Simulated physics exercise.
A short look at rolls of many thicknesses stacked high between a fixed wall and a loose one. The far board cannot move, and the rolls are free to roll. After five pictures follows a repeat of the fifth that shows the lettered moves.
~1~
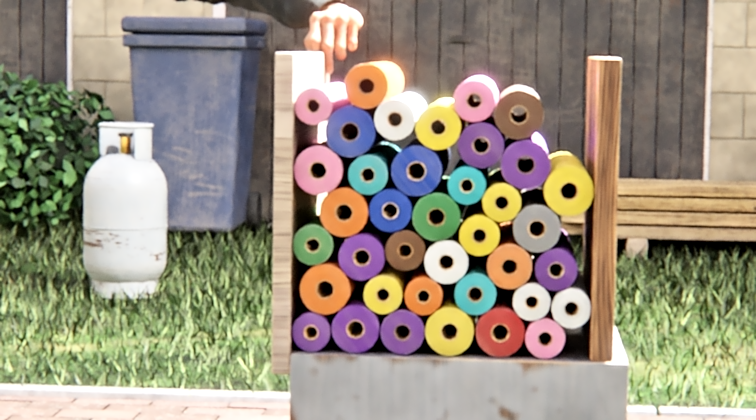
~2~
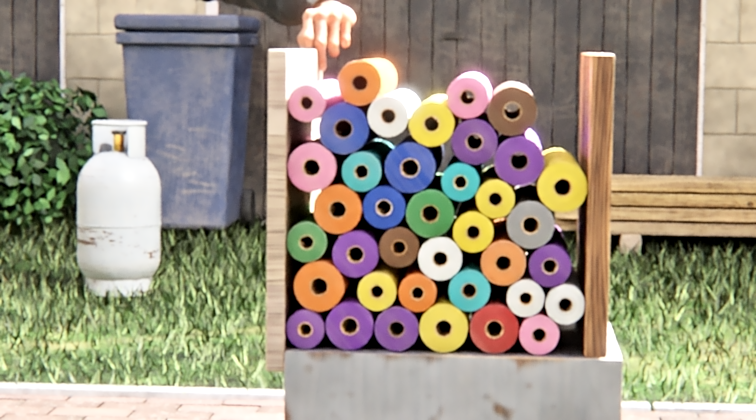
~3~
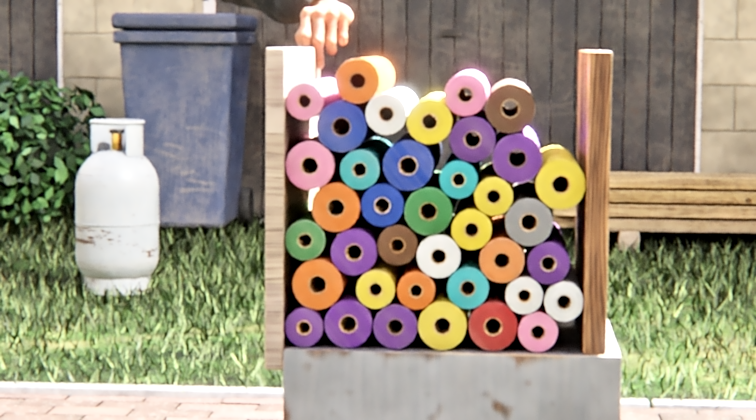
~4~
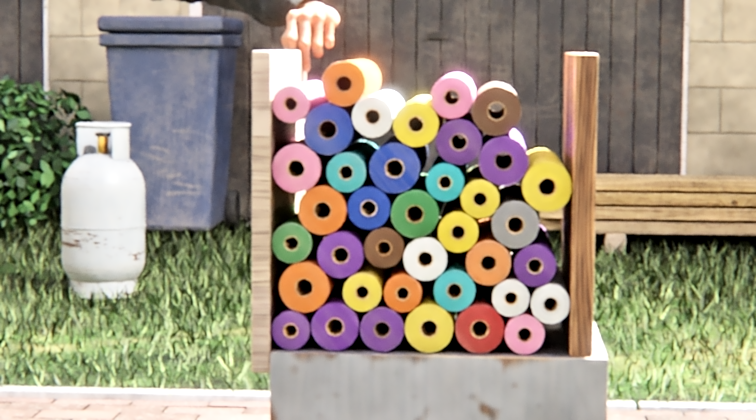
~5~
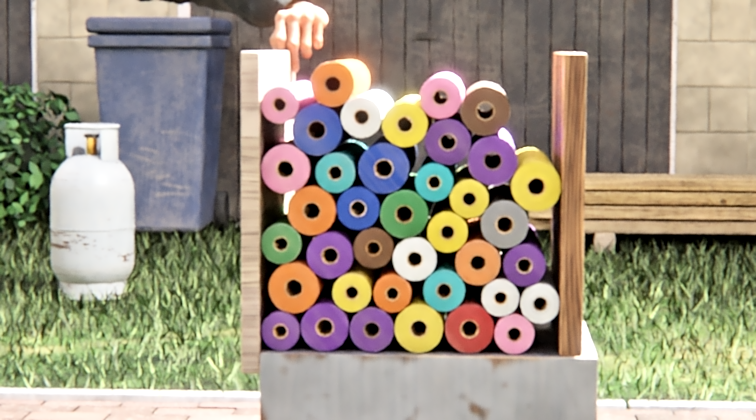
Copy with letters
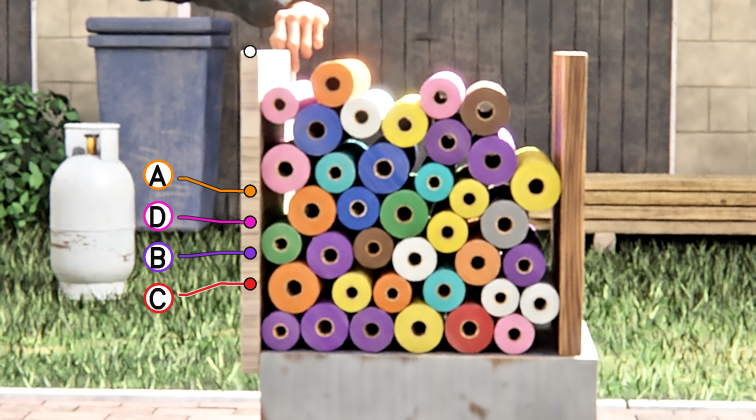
Hand hovering above colourful rolls stacked between wooden boards, the pile staying still as the view shifts slightly in a grassy yard.
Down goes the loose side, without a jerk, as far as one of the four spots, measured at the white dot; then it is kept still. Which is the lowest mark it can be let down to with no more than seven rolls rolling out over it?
B is the limit.
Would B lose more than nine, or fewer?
Fewer than nine.
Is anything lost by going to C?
Yes.
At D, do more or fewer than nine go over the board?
Fewer than nine.
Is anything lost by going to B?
Yes.
On the marked copy, A at (250, 191); B at (250, 253); C at (251, 284); D at (250, 222); the white dot at (250, 52).
Following B. Soon after the start, top of the board (260, 137).
Later, top of the board (260, 233).
In the end, top of the board (260, 252), about four out over the board.
As for the rest, A one out over the board; C eight out over the board; D three out over the board.
